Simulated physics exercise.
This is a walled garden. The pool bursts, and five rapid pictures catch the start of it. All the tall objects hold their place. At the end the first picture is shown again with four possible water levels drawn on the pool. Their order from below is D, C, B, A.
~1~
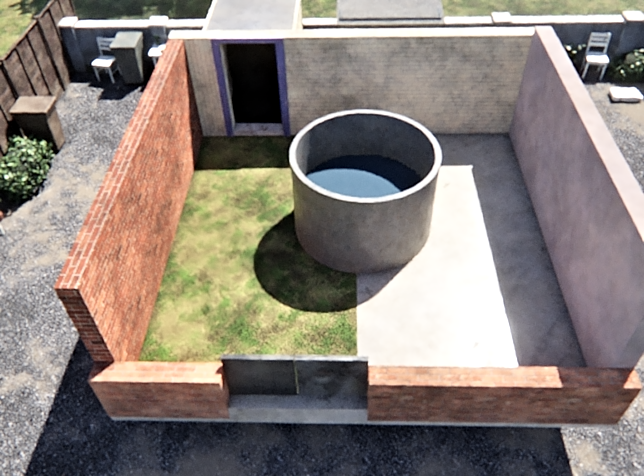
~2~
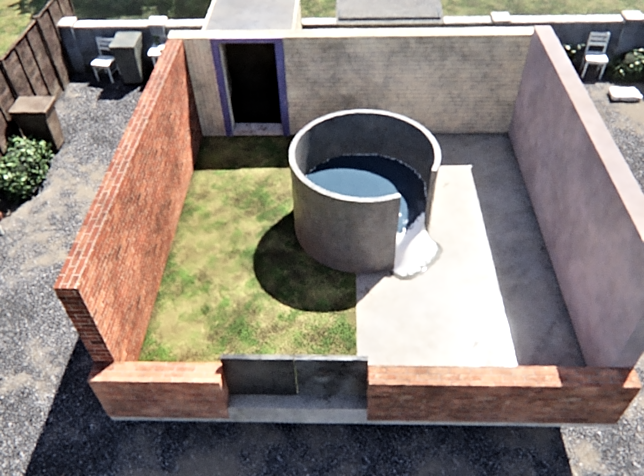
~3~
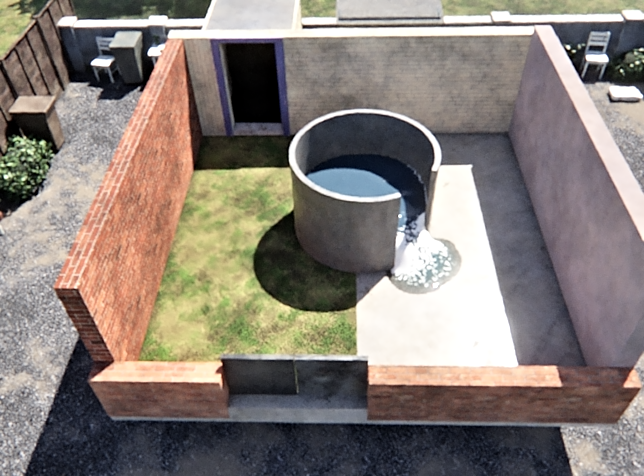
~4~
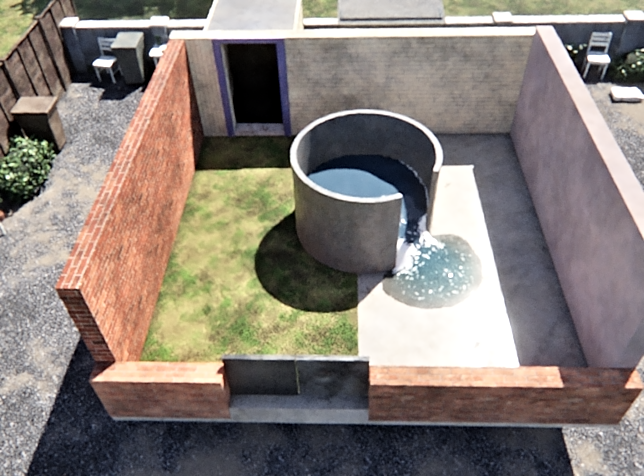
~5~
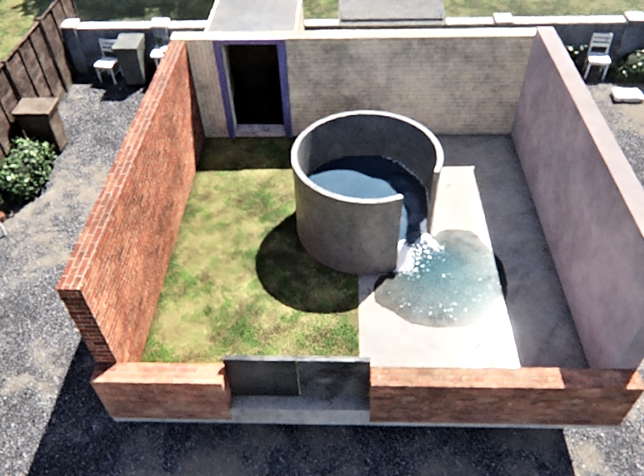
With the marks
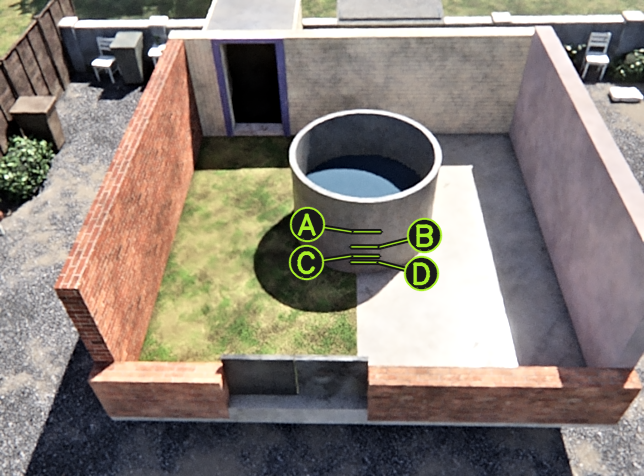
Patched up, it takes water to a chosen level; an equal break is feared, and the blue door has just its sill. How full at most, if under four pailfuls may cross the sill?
A.
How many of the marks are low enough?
All of them.
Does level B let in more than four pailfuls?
No.
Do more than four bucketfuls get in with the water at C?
No, that is safe.
On the marked copy, A at (366, 231); B at (365, 246); C at (365, 256); D at (364, 262); from the bottom up D, C, B, A.
For level A, a bucket or two gets in.
For level B, nothing gets over.
For level C, nothing gets over.
For level D, nothing gets over.
